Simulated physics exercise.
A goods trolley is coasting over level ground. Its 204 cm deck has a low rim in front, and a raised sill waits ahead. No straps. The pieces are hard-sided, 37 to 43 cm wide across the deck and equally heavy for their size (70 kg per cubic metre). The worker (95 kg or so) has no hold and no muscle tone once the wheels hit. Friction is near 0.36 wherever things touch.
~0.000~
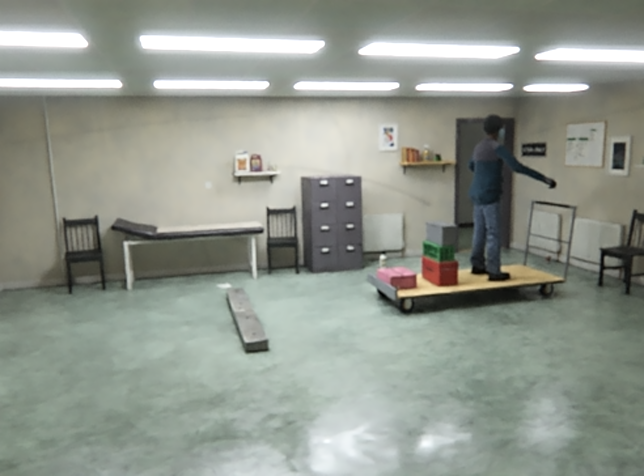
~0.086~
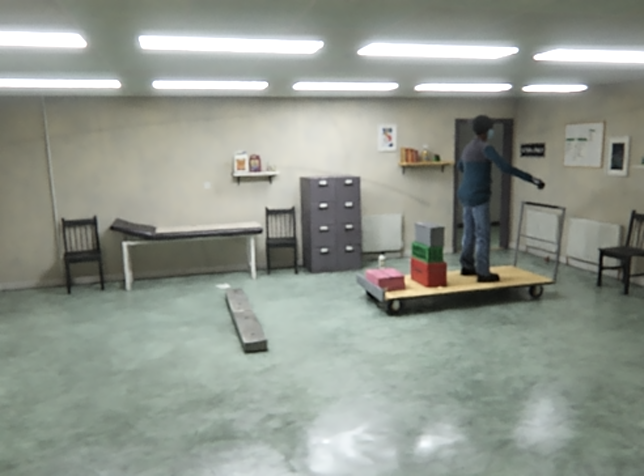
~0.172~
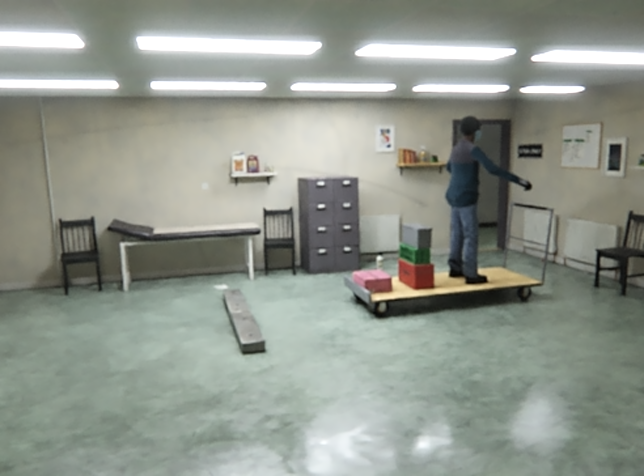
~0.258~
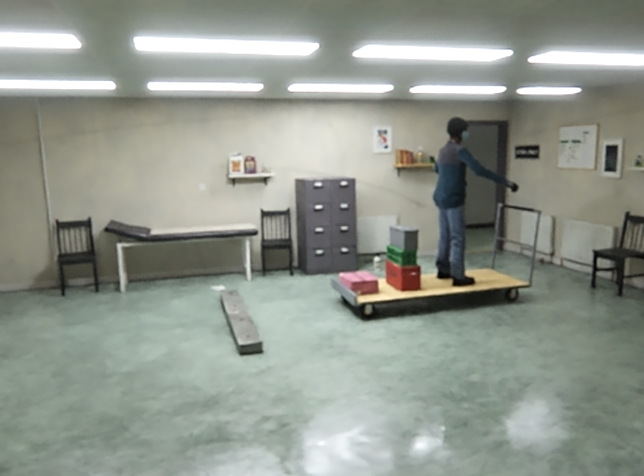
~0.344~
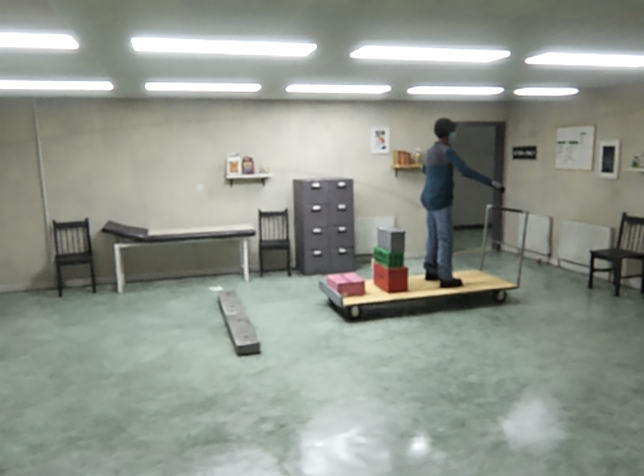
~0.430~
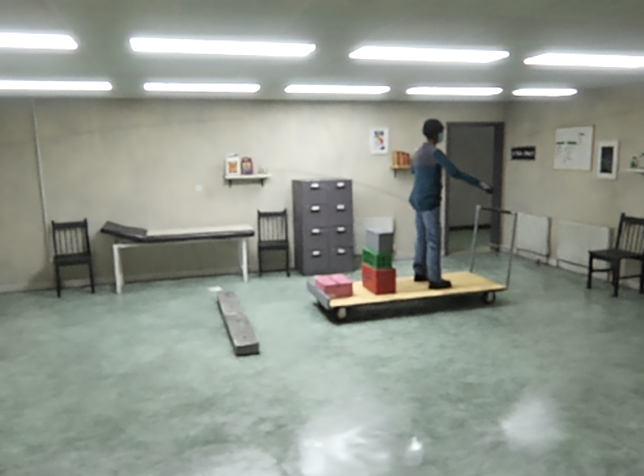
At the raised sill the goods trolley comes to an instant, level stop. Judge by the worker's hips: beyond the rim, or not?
The worker's hips stay behind the front rim at this speed.
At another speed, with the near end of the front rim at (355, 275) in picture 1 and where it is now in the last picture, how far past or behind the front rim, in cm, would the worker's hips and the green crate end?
Then hips 50 behind, green 260 past.
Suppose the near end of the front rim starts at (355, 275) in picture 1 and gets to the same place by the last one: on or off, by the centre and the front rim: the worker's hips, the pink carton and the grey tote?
In that case hips on, pink on, grey off.
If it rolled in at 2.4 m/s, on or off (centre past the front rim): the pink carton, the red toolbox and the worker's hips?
Then pink on, red on, hips off.
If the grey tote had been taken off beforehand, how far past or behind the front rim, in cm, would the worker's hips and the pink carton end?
In that case hips 20 behind, pink 20 behind.
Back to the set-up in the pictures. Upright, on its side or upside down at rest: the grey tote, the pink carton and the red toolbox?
At rest: Grey upright, pink upright, red upright.
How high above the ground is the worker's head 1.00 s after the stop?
Some 60 cm up.
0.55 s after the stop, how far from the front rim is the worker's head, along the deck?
Some 80 cm behind it.
The wheels strike at 1.02 s.
After 1.57 s the worker's hips are 27 cm behind the rim, near (261, 266) in the last picture's view.
After 2.02 s the worker's hips are 15 cm behind the rim, near (249, 270) in the last picture's view.
Final state at 3.7 s, past the rim, green crate and grey tote; behind it, pink carton, red toolbox and the worker's hips.
